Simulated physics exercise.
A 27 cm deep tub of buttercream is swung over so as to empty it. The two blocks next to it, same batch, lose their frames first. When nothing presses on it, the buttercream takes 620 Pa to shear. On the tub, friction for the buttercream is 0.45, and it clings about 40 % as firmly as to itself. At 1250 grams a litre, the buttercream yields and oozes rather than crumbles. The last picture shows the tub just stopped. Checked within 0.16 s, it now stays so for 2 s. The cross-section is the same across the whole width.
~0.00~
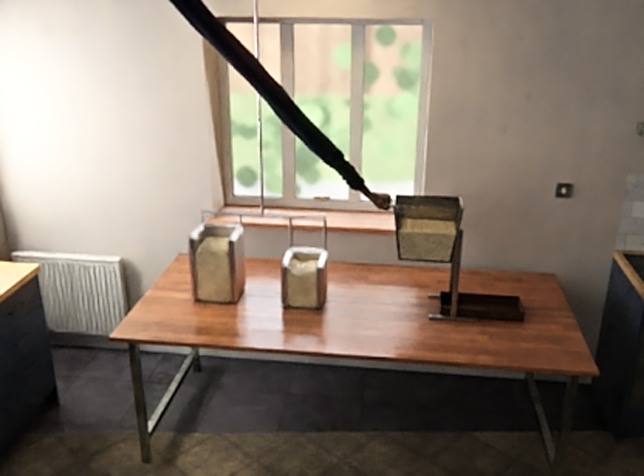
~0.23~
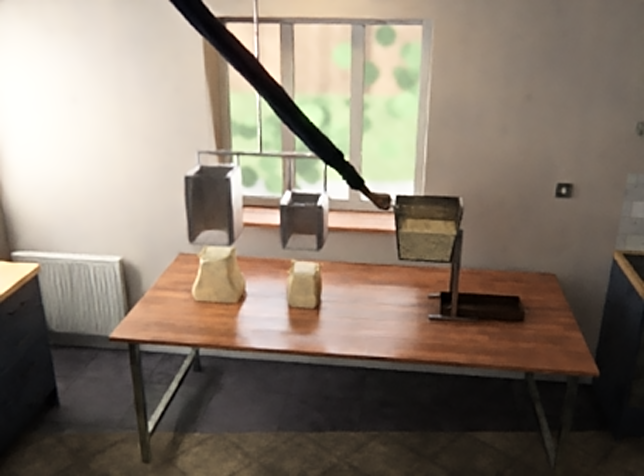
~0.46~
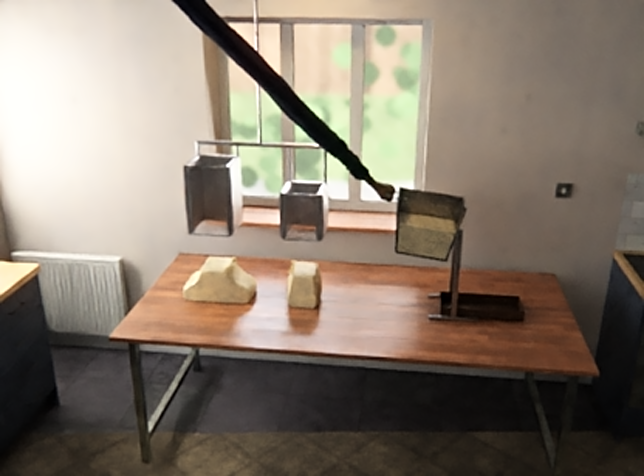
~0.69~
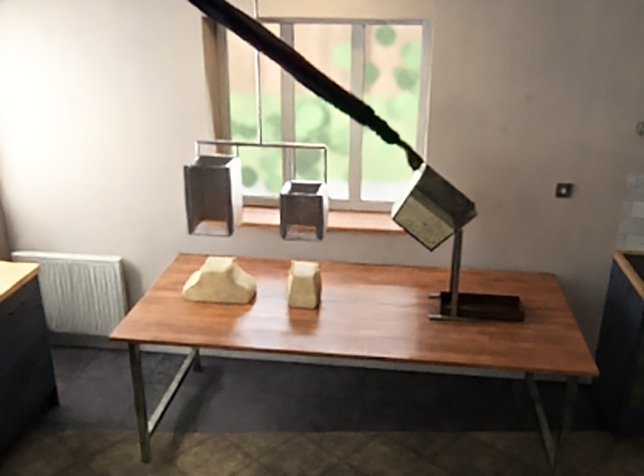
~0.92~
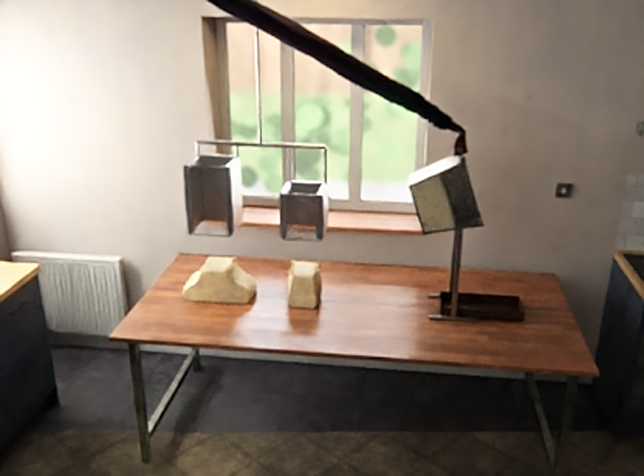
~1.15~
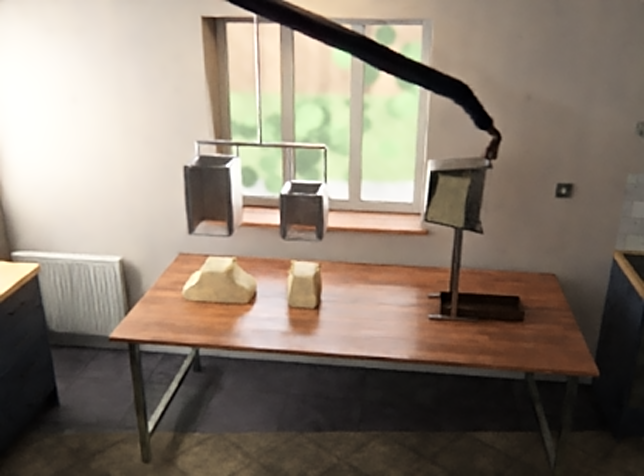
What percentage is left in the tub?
About 40 %.
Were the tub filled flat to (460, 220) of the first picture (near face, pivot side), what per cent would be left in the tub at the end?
In that case, around 0 percent.
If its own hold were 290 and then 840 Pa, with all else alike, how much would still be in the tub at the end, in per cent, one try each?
First 25 %, second 0 %.
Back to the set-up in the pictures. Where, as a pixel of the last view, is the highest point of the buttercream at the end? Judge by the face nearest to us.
Around (465, 210).
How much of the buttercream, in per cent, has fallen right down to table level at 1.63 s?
About 0 %.
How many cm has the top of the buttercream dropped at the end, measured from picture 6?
Roughly 16 cm.
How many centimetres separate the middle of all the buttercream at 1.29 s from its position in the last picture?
7 cm.
By 1.29 s, the tub is at 92 degrees and holds 100 %.
By 1.46 s, the tub is at 92 degrees and holds 72 %.
By 1.63 s, the tub is at 92 degrees and holds 52 %.
By 1.80 s, the tub is at 92 degrees and holds 46 %.
By 3.15 s, at the end, the tub is at 92 degrees and holds 40 %.
